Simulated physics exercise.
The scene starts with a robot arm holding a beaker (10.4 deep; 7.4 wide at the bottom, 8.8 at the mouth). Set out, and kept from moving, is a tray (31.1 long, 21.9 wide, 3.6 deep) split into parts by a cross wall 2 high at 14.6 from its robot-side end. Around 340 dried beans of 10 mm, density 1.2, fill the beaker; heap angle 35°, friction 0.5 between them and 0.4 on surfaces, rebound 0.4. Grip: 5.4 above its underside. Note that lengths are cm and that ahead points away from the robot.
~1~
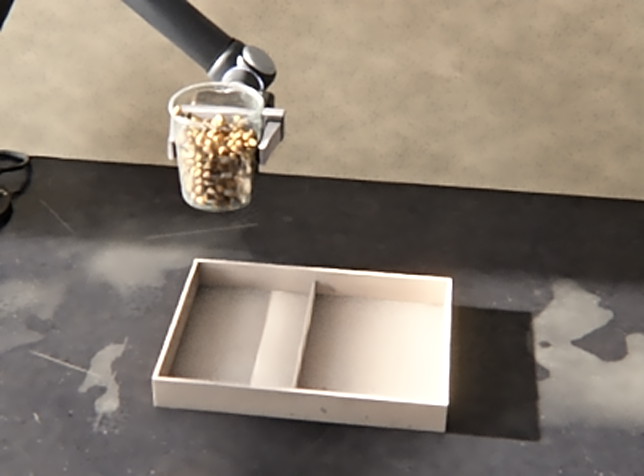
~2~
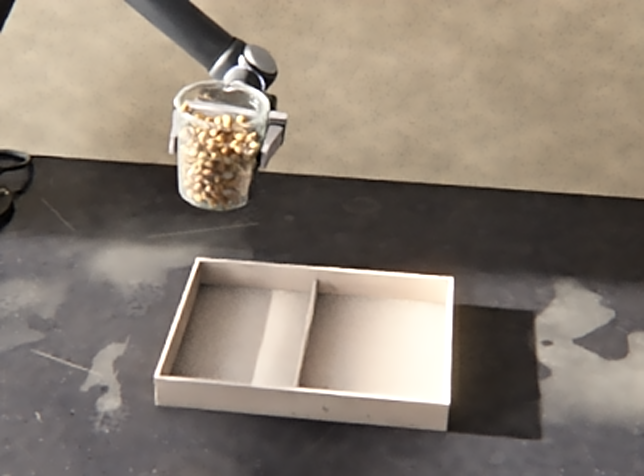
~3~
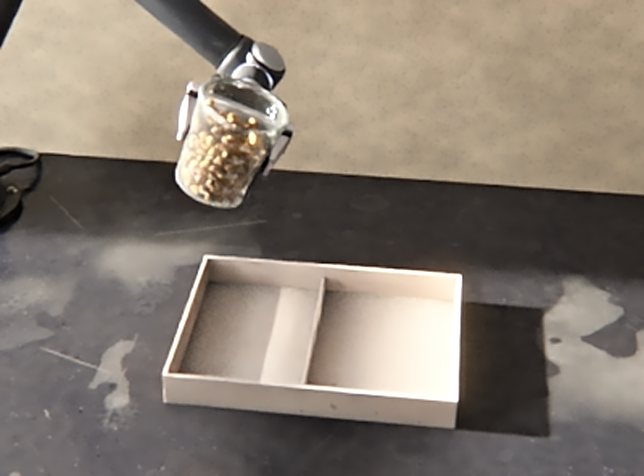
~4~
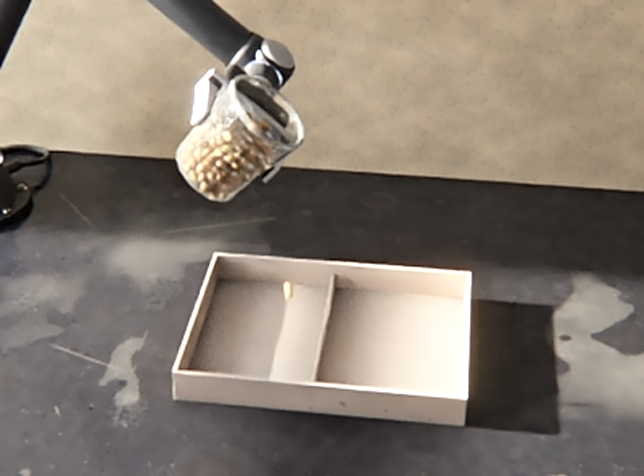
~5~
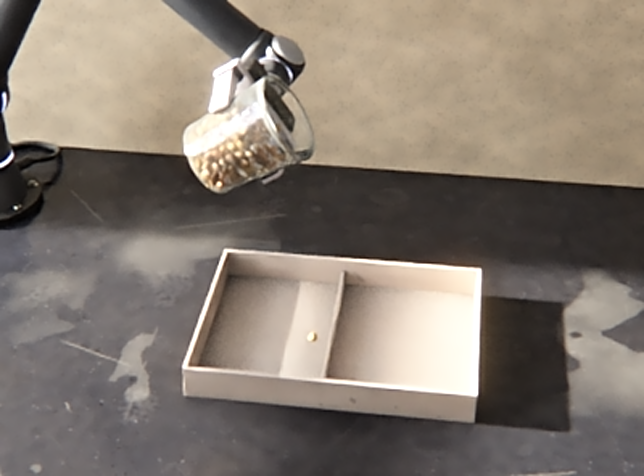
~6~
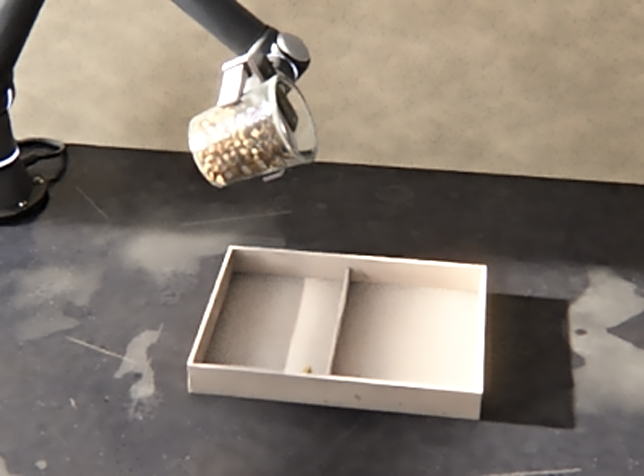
At the start, a robot arm holds a clear beaker of dried beans upright above a pale, divided tray on a dark, worn surface. The arm steadily tilts the beaker forward toward the right, and a single bean drops into the tray's left part while the rest stay in the steeply tilted beaker.
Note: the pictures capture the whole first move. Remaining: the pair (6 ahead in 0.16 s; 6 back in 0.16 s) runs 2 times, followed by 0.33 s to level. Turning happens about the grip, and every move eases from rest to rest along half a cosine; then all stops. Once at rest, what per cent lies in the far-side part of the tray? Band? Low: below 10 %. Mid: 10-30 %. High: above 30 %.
Mid.
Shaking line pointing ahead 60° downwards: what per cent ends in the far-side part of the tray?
Result: Approx. 0 %.
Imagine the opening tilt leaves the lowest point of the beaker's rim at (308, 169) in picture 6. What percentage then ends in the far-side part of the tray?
That comes to some 60 percent.
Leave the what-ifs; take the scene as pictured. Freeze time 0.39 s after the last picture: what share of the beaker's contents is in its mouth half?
I'd guess about 35 percent of it.
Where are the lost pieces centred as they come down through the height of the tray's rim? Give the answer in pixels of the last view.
Near (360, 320).
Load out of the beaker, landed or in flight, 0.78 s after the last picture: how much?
I'd put it at some 20 percent.
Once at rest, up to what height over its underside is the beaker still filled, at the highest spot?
About 9.0 cm.
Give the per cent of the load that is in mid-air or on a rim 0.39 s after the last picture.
About 12 %.
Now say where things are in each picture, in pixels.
In the first frame, beaker middle at (219, 150), level; upper third of the load around (217, 142), from x 180 to 255, top at y 110; 338 in the beaker.
In the second frame, beaker middle at (220, 149), tilted 6° forward; upper third of the load around (216, 141), from x 185 to 255, top at y 110.
In the third frame, beaker middle at (227, 146), tilted 22° forward; upper third of the load around (220, 138), from x 185 to 265, top at y 105; 337 in the beaker, 1 in flight or on a rim.
In the fourth frame, beaker middle at (236, 143), tilted 41° forward; upper third of the load around (228, 132), from x 185 to 290, top at y 110; 337 in the beaker, 1 in flight or on a rim.
In the fifth frame, beaker middle at (246, 139), tilted 57° forward; upper third of the load around (237, 126), from x 195 to 315, top at y 105; 337 in the beaker, 1 in the robot-side part.
In the sixth frame, beaker middle at (251, 136), tilted 63° forward; upper third of the load around (241, 123), from x 200 to 310, top at y 100; 337 in the beaker, 1 in the robot-side part.
Then, 0.39 s after the last picture, tilted 63° forward, highest piece 28 above the table; 291 in the beaker, 6 in the far-side part, 1 in the robot-side part, 40 in flight or on a rim.
Then, 0.78 s after the last picture, tilted 40° forward, highest piece 28 above the table; 264 in the beaker, 50 in the far-side part, 19 in the robot-side part, 3 on the table or floor, 2 in flight or on a rim.
Then, 1.17 s after the last picture, level, highest piece 31 above the table; 264 in the beaker, 52 in the far-side part, 19 in the robot-side part, 3 on the table or floor.
Then, 2.22 s after the last picture, level, highest piece 31 above the table; 264 in the beaker, 52 in the far-side part, 19 in the robot-side part, 3 on the table or floor.
Final count, 264 in the beaker, 52 in the far-side part, 19 in the robot-side part, 3 on the table or floor. That is 15 % in the far-side part of the tray.
